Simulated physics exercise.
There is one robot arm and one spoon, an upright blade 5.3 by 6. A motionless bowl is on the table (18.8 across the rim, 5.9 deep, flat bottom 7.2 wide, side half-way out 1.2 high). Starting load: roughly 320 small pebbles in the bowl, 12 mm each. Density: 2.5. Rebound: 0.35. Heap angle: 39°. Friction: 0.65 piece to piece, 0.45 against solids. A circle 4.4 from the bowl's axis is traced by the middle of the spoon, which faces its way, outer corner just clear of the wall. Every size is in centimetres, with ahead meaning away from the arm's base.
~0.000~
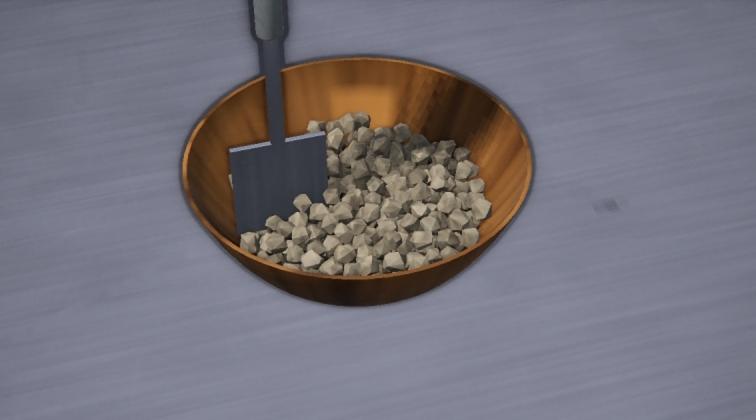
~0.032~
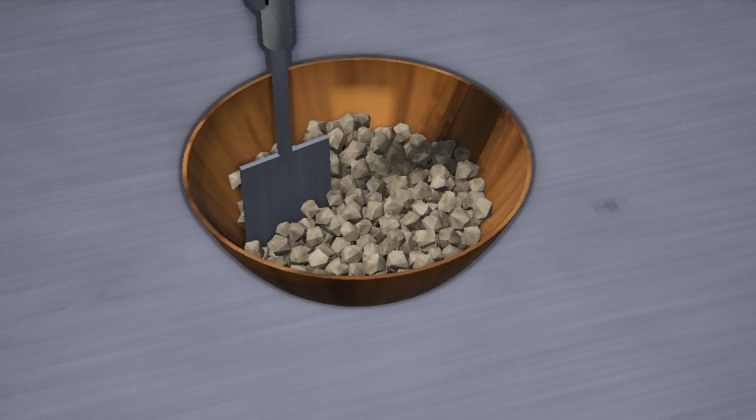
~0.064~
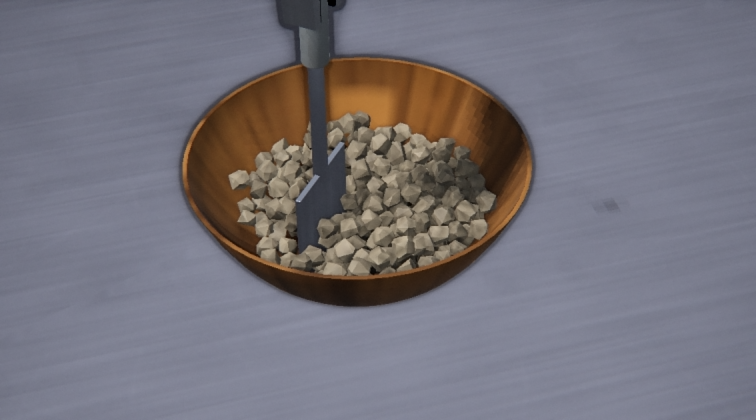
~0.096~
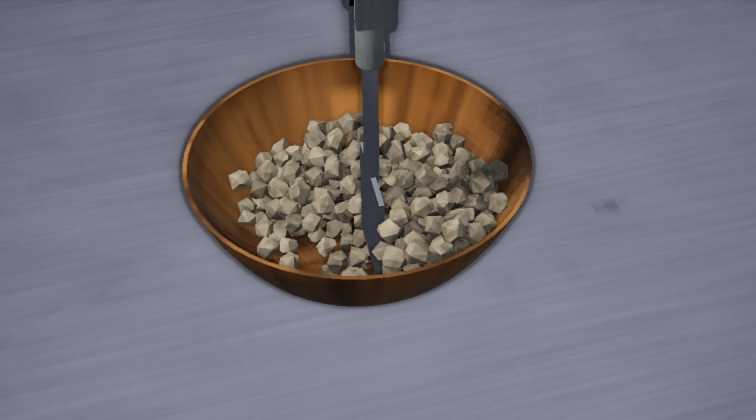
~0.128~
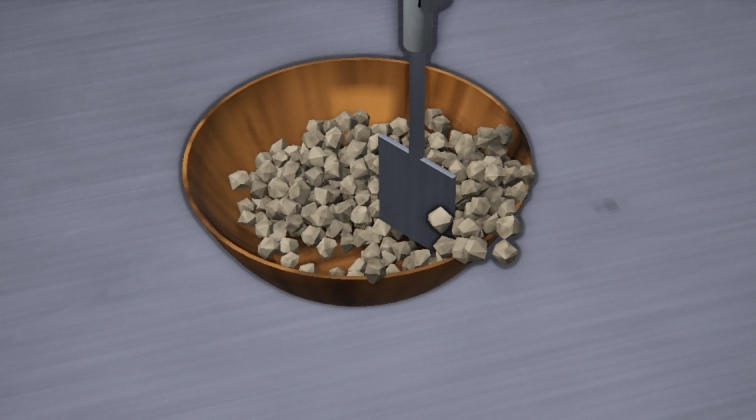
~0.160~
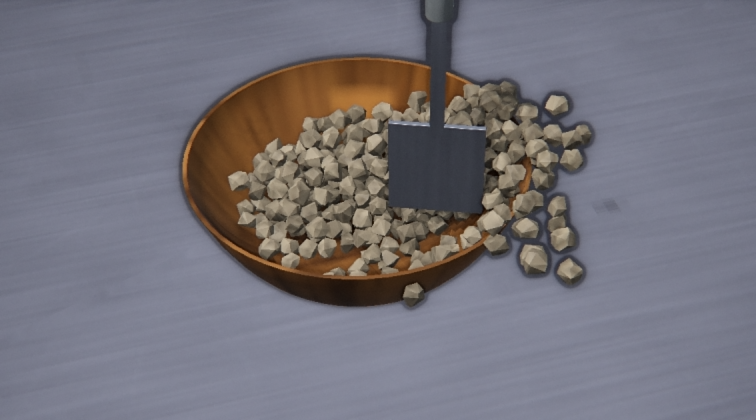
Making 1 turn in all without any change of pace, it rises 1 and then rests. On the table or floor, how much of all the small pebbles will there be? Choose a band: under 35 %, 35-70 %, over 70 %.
Band: 35-70 %.
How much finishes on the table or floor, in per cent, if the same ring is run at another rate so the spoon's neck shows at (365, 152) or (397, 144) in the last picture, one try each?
First try: Around 20 %; second try: Around 30 %.
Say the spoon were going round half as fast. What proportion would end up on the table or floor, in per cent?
Then roughly 20 per cent.
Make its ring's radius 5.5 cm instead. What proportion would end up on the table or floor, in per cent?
That would come to roughly 10 percent.
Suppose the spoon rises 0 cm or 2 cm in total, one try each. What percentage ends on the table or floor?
That gives about 50 per cent and 30 per cent, in order.
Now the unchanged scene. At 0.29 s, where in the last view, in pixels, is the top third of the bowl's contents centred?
Roughly pixel (259, 135).
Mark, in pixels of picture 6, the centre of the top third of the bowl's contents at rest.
Roughly pixel (342, 267).
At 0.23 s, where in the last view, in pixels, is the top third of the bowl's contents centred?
I'd point to somewhere close to (371, 87).
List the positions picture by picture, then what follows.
Spoon neck at (276, 119), 0° round; upper third of the load around (365, 198), from x 240 to 485, top at y 120; 315 in the bowl, in the first picture.
Spoon neck at (283, 129), 14° round; upper third of the load around (366, 202), from x 240 to 485, top at y 120, in the second picture.
Spoon neck at (320, 149), 49° round; upper third of the load around (379, 214), from x 240 to 485, top at y 120, in the third picture.
Spoon neck at (371, 150), 85° round; upper third of the load around (422, 208), from x 240 to 500, top at y 120; 313 in the bowl, 2 in flight or on the tool, in the fourth picture.
Spoon neck at (417, 133), 120° round; upper third of the load around (465, 184), from x 240 to 525, top at y 120; 307 in the bowl, 8 in flight or on the tool, in the fifth picture.
Spoon neck at (438, 103), 156° round; upper third of the load around (488, 140), from x 240 to 585, top at y 95; 291 in the bowl, 24 in flight or on the tool, in the sixth picture.
By 0.23 s, 229° round, highest piece 11 above the table; 249 in the bowl, 1 on the table or floor, 65 in flight or on the tool.
By 0.29 s, 301° round, highest piece 11 above the table; 208 in the bowl, 26 on the table or floor, 81 in flight or on the tool.
By 0.52 s, 0° round, highest piece 6 above the table; 172 in the bowl, 142 on the table or floor, 1 in flight or on the tool.
By 1.22 s, 0° round, highest piece 6 above the table; 172 in the bowl, 143 on the table or floor.
Final count, 172 in the bowl, 143 on the table or floor. That is 45 % on the table or floor.
